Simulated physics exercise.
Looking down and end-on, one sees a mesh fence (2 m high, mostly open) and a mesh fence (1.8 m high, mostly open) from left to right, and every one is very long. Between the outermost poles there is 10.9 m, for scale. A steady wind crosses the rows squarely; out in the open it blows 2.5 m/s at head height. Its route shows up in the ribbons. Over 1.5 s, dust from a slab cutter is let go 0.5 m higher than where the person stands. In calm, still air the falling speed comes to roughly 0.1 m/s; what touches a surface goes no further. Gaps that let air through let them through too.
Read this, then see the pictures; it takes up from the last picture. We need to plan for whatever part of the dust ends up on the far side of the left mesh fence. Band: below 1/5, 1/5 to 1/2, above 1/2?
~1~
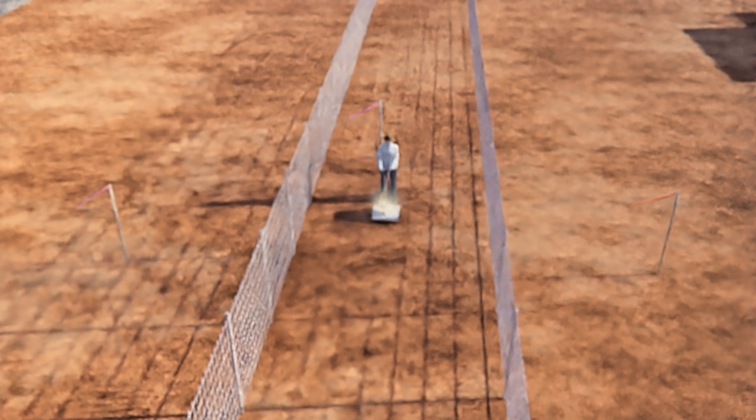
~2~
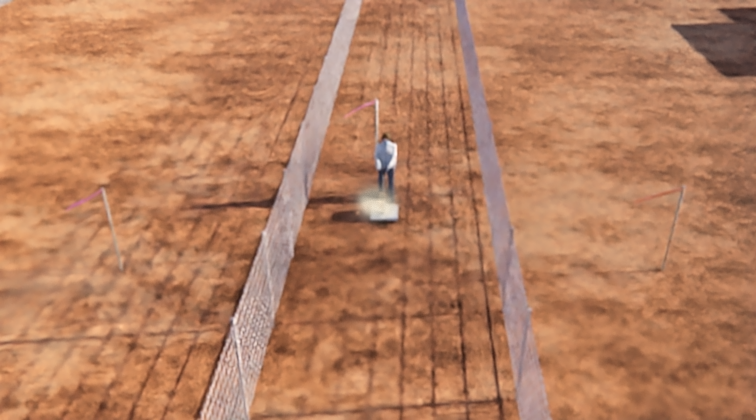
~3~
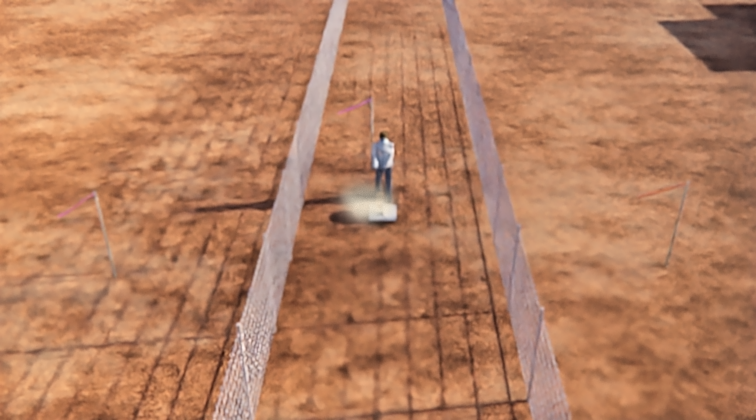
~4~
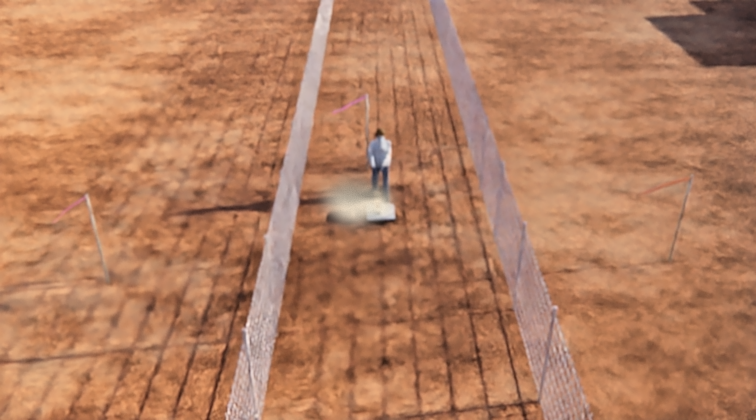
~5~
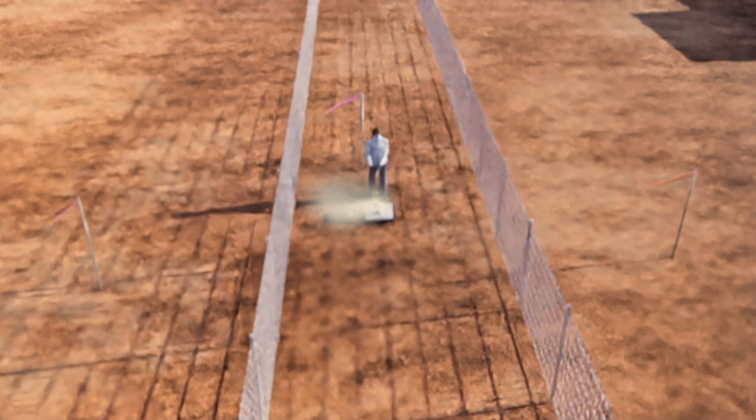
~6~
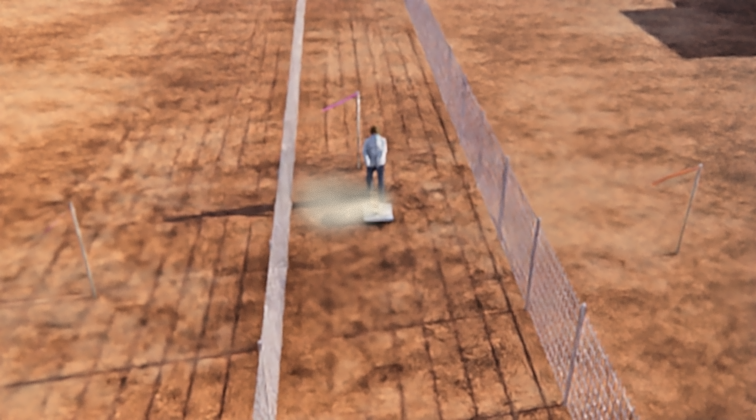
Above 1/2.
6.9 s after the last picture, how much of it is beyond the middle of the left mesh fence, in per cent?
My guess is close to 85 %.
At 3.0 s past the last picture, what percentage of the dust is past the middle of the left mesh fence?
85 %.
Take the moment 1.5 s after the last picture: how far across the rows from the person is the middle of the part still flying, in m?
Roughly 2.0 m.
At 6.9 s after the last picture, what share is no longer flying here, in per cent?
Estimate: Around 50 %.
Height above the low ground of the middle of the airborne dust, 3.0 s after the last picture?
The middle is at about 0.6 m above the low ground.
Then, 1.5 s after the last picture, 53 % is beyond the left mesh fence; 12 % has touched down or left; the middle of what still flies is 0.5 m above the low ground, near (281, 206).
Then, 3.0 s after the last picture, 84 % is beyond the left mesh fence; 31 % has touched down or left; the middle of what still flies is 0.7 m above the low ground, near (189, 200).
Then, 6.9 s after the last picture, 84 % is beyond the left mesh fence; 50 % has touched down or left.
Then, 19.0 s after the last picture, 84 % is beyond the left mesh fence; 86 % has touched down or left.
Then, 44.0 s after the last picture, 84 % is beyond the left mesh fence; 100 % has touched down or left.
